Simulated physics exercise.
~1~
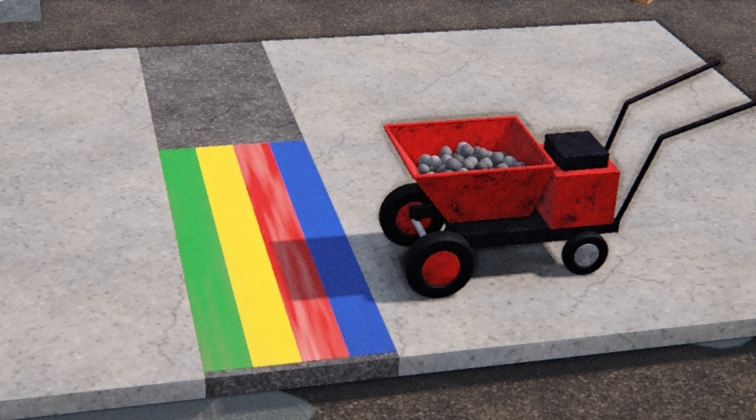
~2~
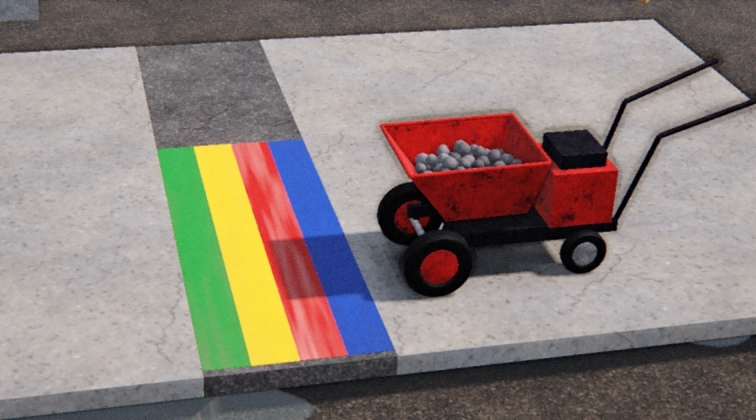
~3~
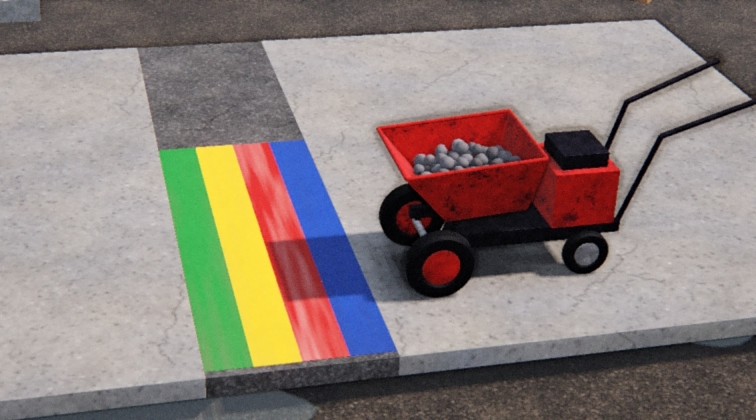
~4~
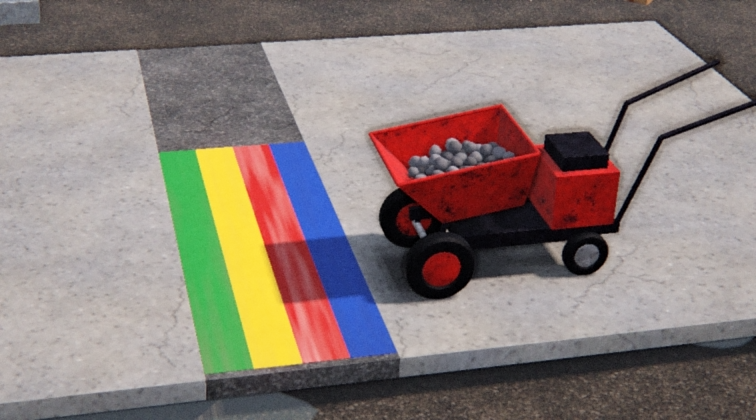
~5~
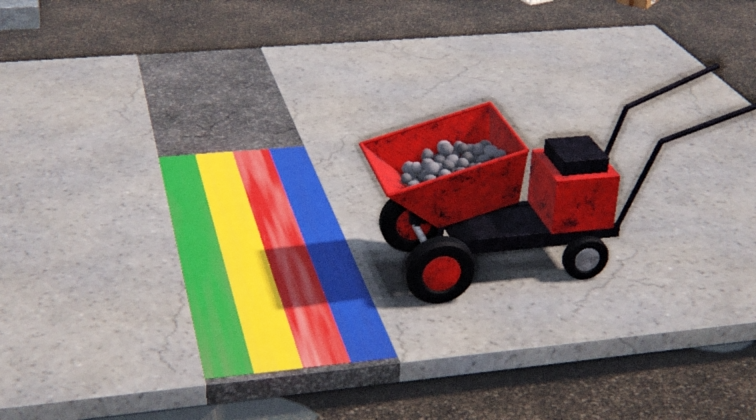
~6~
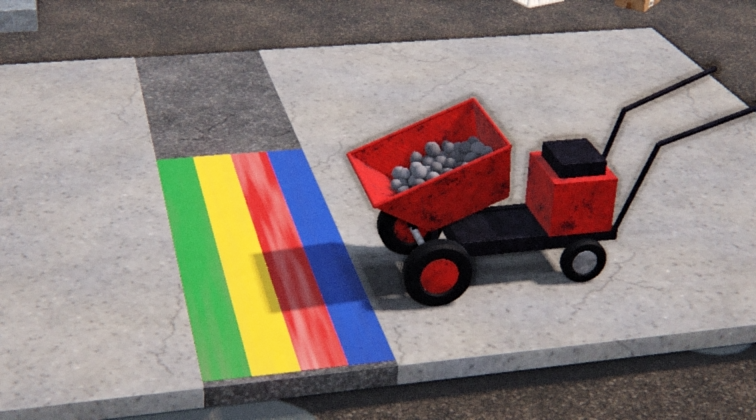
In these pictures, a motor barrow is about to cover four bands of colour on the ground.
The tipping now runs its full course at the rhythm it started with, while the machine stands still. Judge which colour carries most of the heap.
The colour carrying most is red.
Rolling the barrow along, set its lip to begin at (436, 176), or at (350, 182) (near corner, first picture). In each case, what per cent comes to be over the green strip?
You'd get around 0 in a hundred, then 40 in a hundred.
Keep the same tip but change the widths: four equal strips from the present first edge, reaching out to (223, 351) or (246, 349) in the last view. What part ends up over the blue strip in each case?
I get 0 % for the first one and 0 % for the second.
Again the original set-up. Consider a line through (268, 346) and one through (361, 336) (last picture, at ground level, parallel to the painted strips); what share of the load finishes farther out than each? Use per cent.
Result, first then second: 10 %, 80 %.
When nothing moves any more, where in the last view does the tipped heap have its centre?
(285, 285).
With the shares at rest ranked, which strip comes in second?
In second place: That yellow strip.
Shortly afterwards, skip tipped steeply; the whole lot in the skip.
Next, skip tipped right over; all but a few in the skip; a little over the red strip.
Some moments later, skip tipped right over; near a quarter in the skip; near half over the red strip; near a quarter over the yellow strip; only a few over the green strip.
In the end, skip tipped right over; near a quarter in the skip; only a few over the blue strip; near half over the red strip; near a quarter over the yellow strip; only a few over the green strip.
